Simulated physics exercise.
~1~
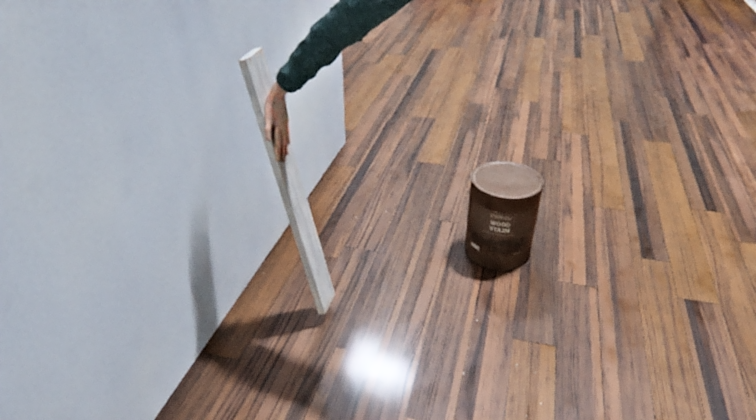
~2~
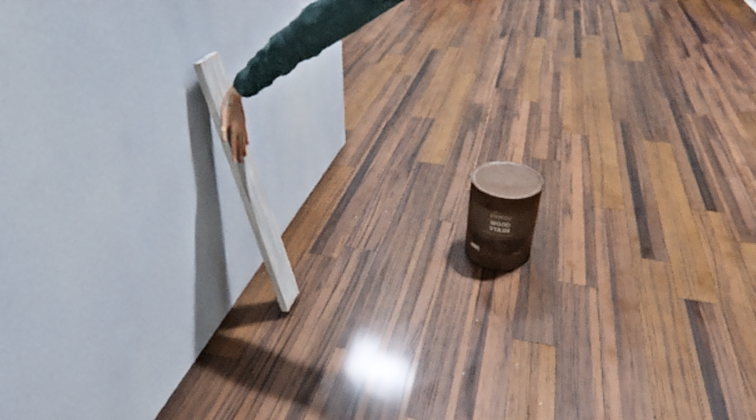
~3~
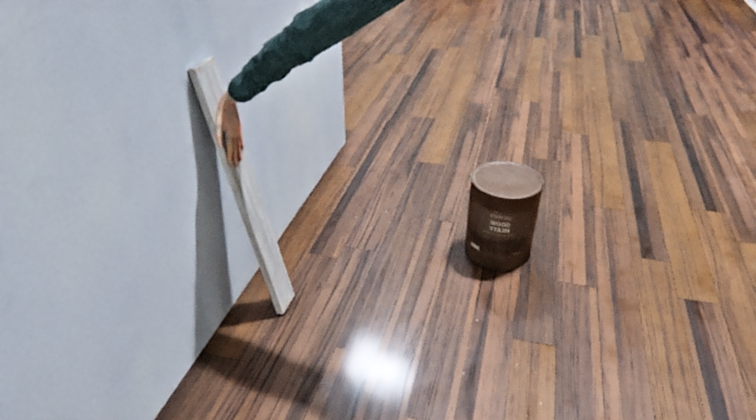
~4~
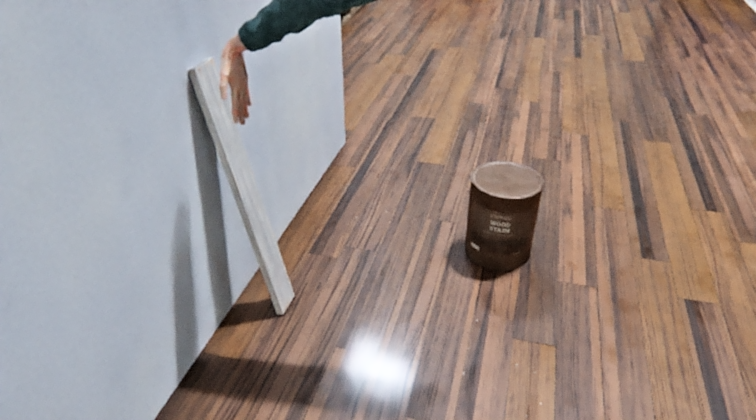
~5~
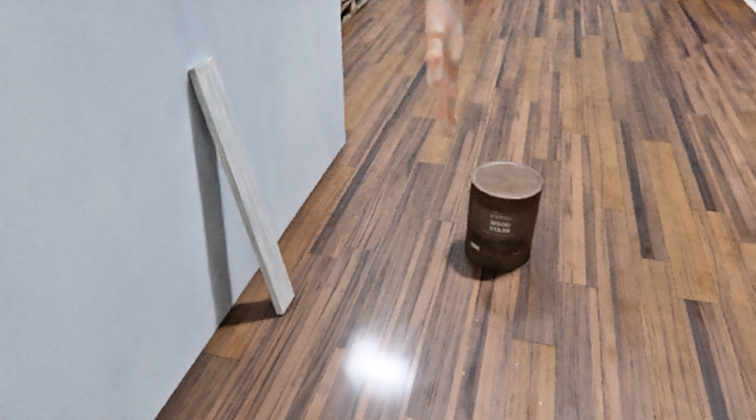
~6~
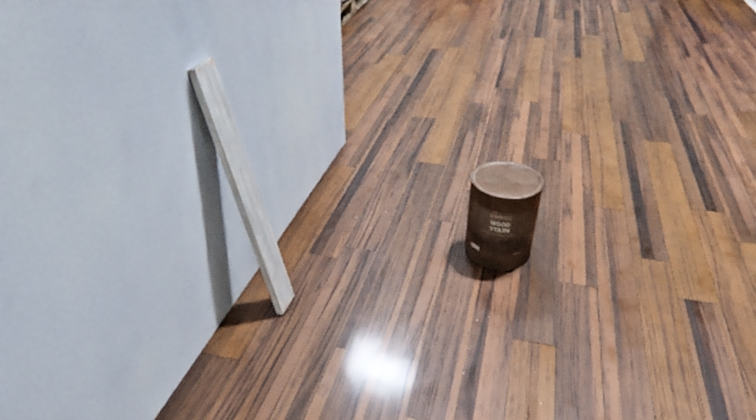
Beside a pale wall, a hand leans a white plank and withdraws, leaving it propped.
